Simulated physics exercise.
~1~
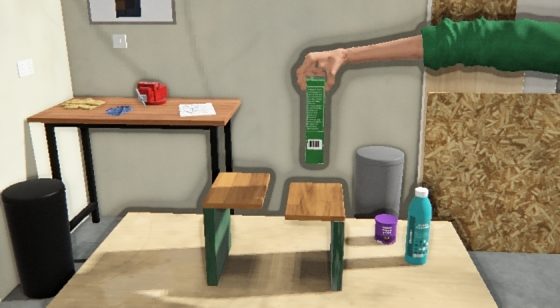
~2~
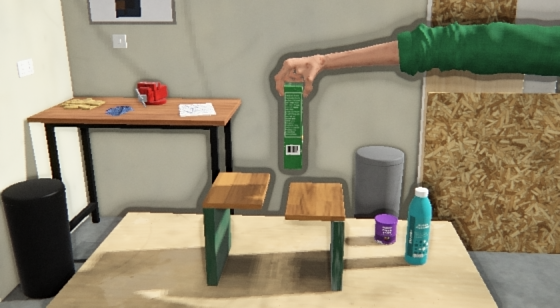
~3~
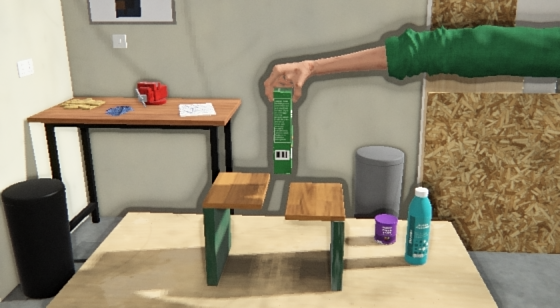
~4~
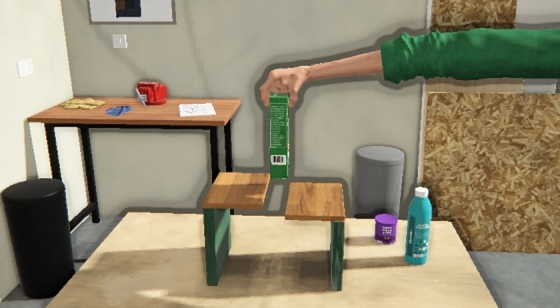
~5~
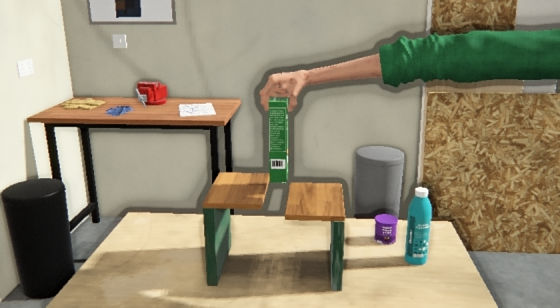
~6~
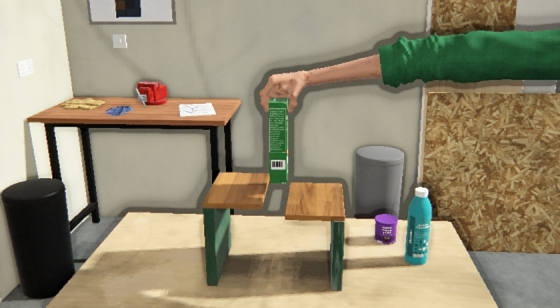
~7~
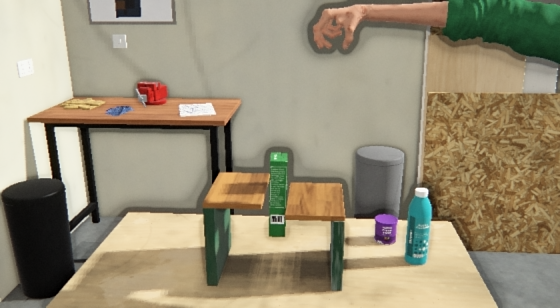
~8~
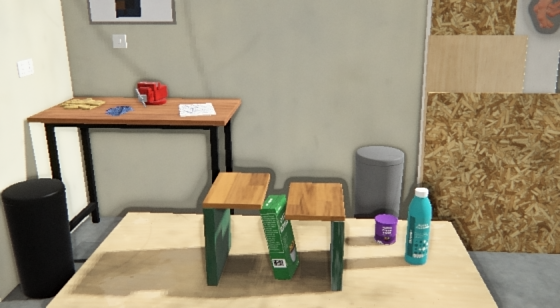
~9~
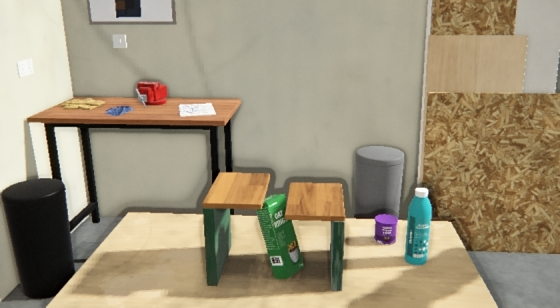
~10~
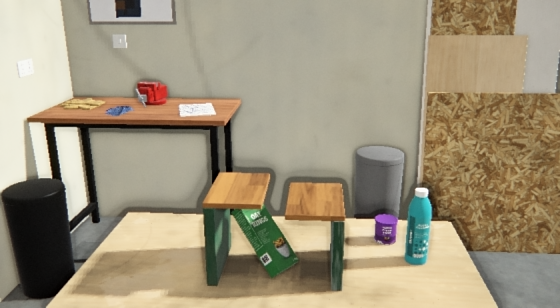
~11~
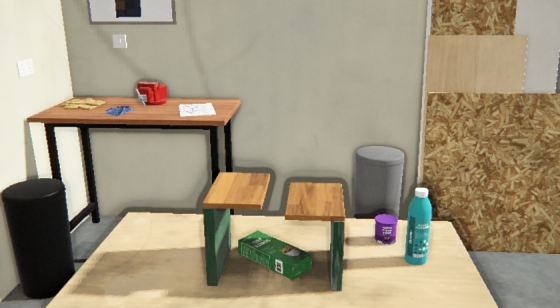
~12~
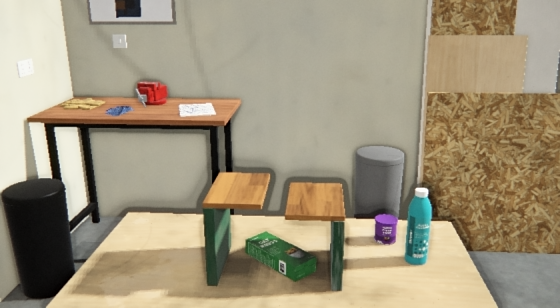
An arm in a green sleeve reaches in from the right, holding a tall green carton upright above a pale wooden table in a workshop-like room, seen from the front and slightly above. On the table stand two wood-topped supports with dark green legs and a narrow gap between them, with a purple tin and a turquoise bottle to the right. The hand moves the carton left, lowers it over the gap and lets go. The carton drops between the supports as the hand withdraws. It leans, topples and settles on its side on the tabletop, while the tin and bottle stay standing.
